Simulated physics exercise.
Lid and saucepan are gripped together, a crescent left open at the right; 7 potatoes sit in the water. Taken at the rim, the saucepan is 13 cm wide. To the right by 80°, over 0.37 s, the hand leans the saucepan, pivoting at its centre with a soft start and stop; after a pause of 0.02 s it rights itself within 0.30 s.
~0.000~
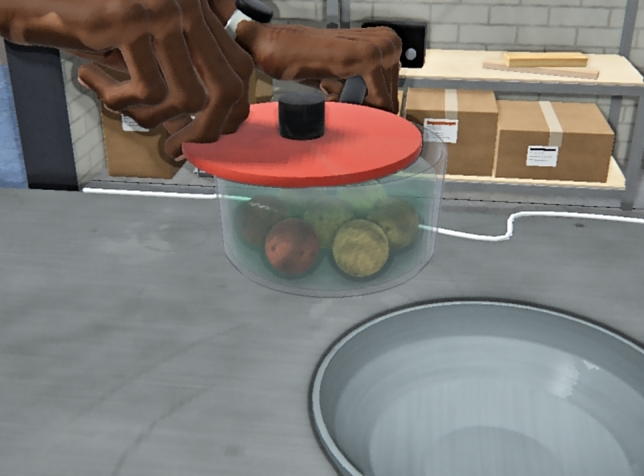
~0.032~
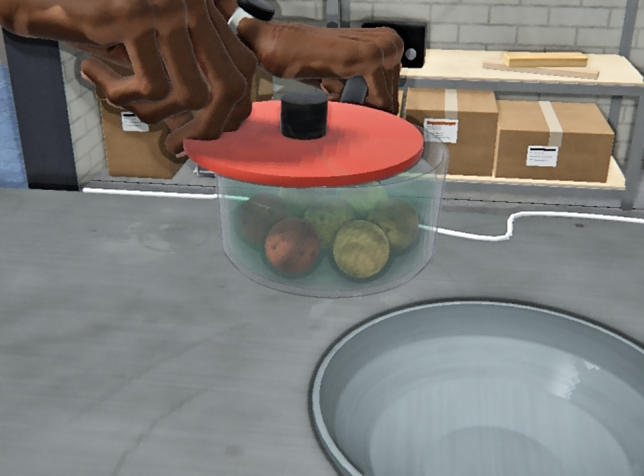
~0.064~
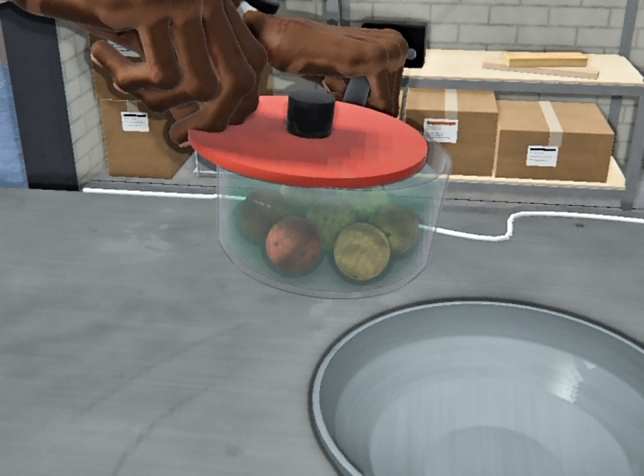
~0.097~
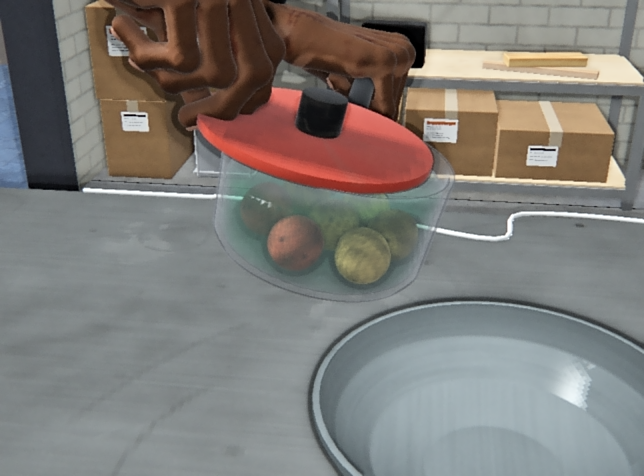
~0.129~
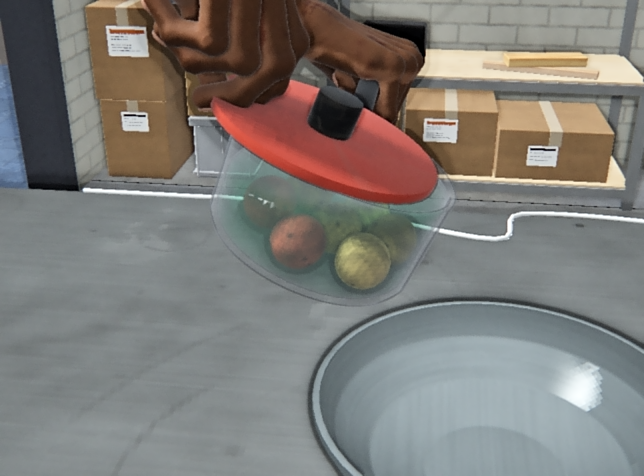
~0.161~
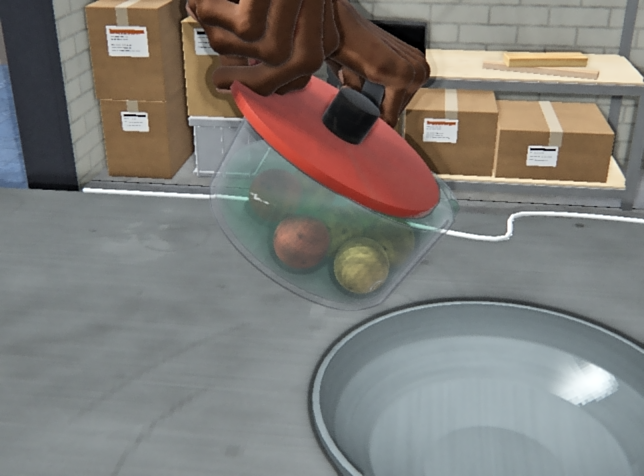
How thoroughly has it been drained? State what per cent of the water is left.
About 50 per cent is left.
Then, 0.29 s in, the tilt is 72° and 80 per cent of the water is still in the saucepan.
Then, 0.39 s in, the tilt is 80° and 64 per cent of the water is still in the saucepan.
Then, 0.49 s in, the tilt is 60° and 54 per cent of the water is still in the saucepan.
Then, 0.60 s in, the tilt is 16° and 50 per cent of the water is still in the saucepan.
Finally, 50 per cent of the water is still in the saucepan.
